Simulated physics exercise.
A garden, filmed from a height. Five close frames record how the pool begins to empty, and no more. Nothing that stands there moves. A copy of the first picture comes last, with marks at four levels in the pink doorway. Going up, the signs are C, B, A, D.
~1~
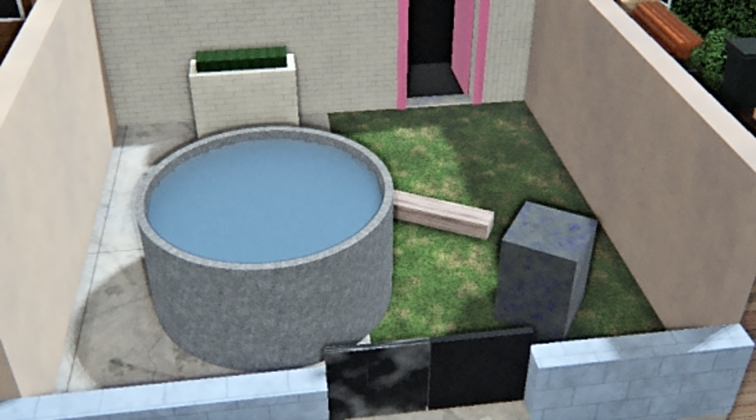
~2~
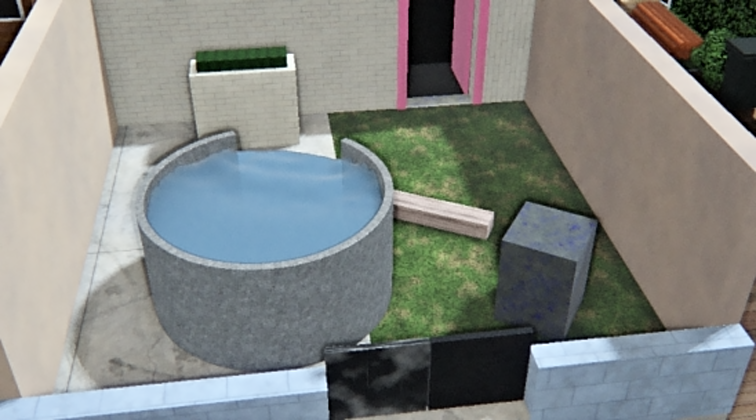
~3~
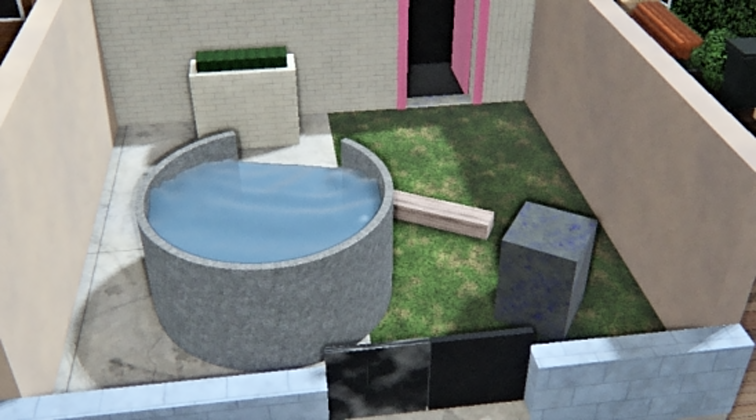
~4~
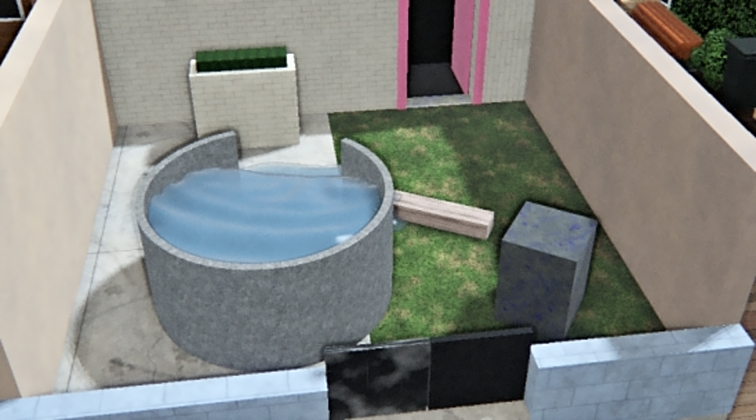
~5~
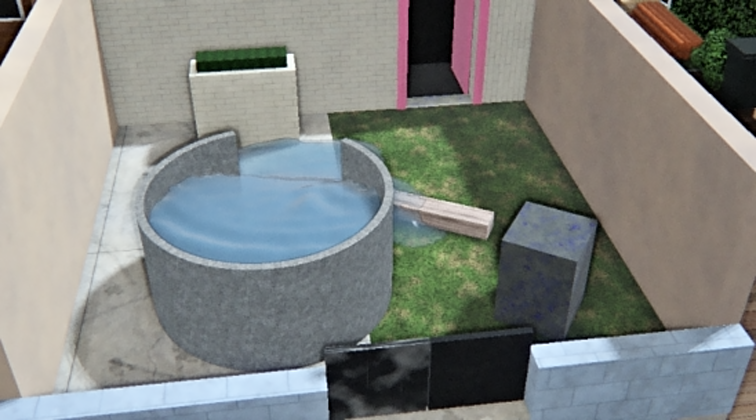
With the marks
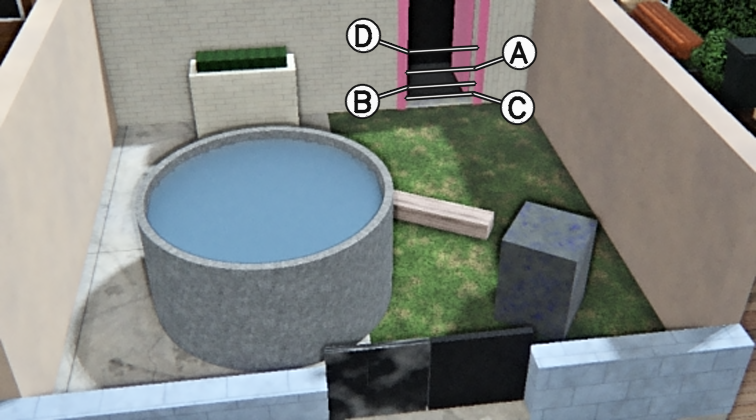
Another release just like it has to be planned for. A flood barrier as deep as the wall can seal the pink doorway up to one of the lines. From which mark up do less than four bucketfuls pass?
Use line B.
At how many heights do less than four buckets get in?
Three.
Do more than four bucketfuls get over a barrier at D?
No.
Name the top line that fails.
Here it is line C.
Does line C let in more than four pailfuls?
Yes.
On the marked copy, A at (441, 70); B at (440, 85); C at (440, 95); D at (442, 49); from the bottom up C, B, A, D.
With A, nothing gets over.
With B, a splash gets over, under a bucket.
With C, about 11 bucketfuls get in.
With D, nothing gets over.
